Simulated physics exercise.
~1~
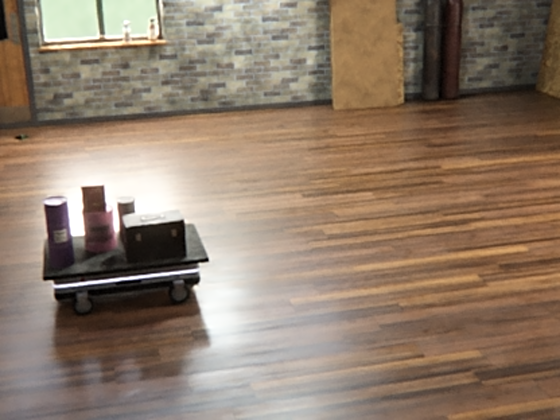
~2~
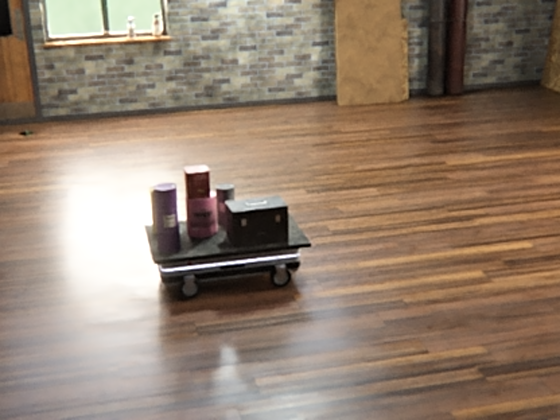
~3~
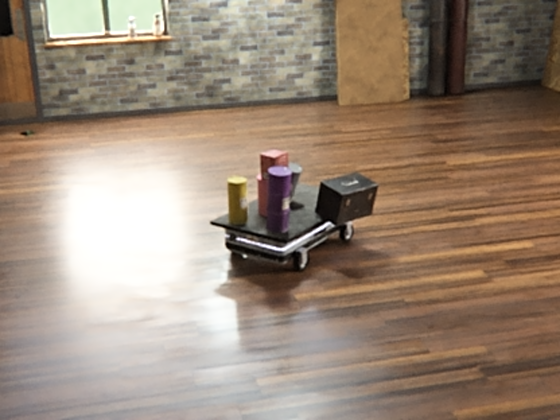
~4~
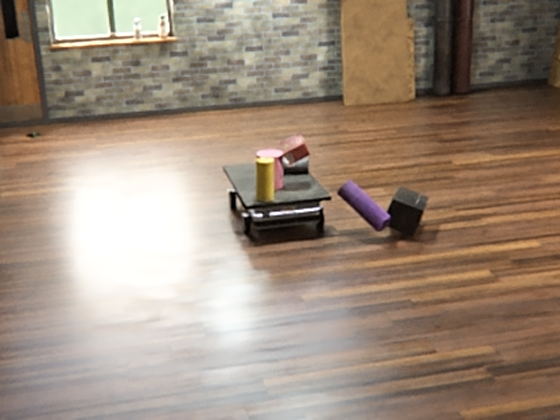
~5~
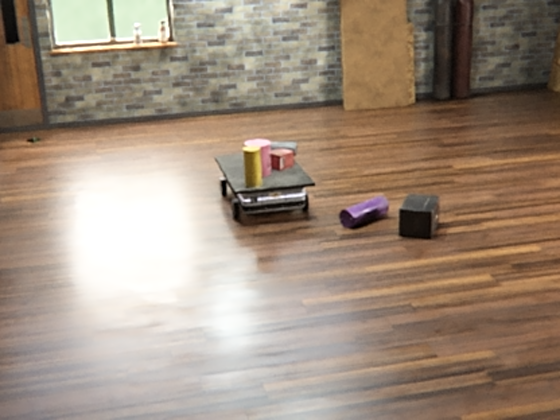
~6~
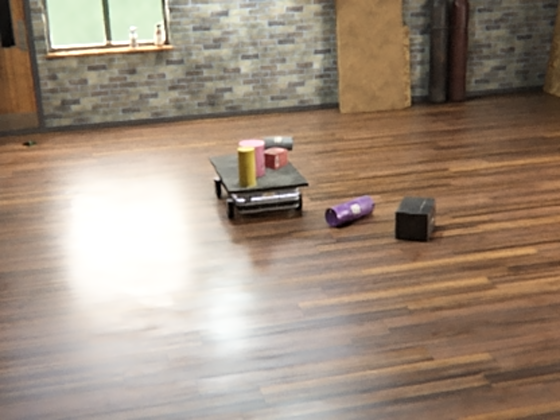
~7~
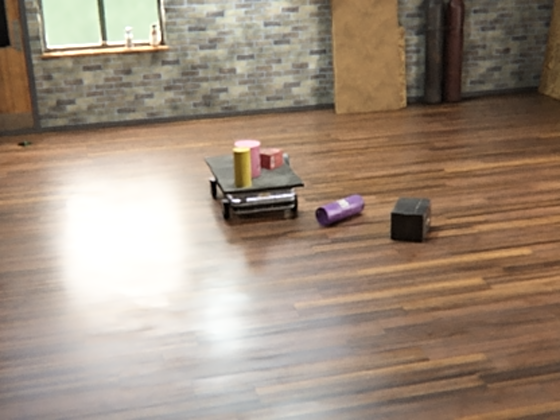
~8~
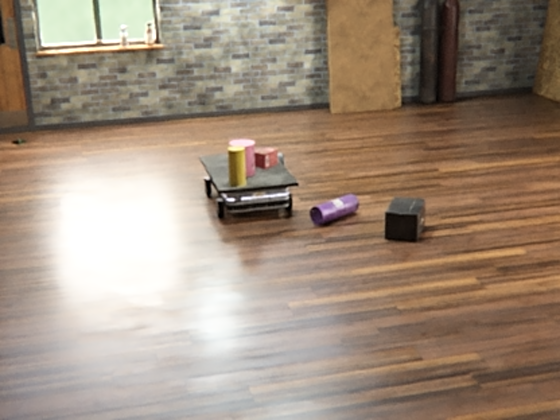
A low black cart carrying a black toolbox, a pink pail, a red box and purple, yellow and grey canisters rolls right across a glossy wooden floor, seen from slightly above, with a brick wall and window behind. It swings away from the camera, and the toolbox slides off its right side. The purple canister tumbles after it, while the red box topples on the deck and the grey canister tips behind the others. The cart stops with the yellow canister and pink pail upright beside the fallen red box, the purple canister and toolbox lying to the right.
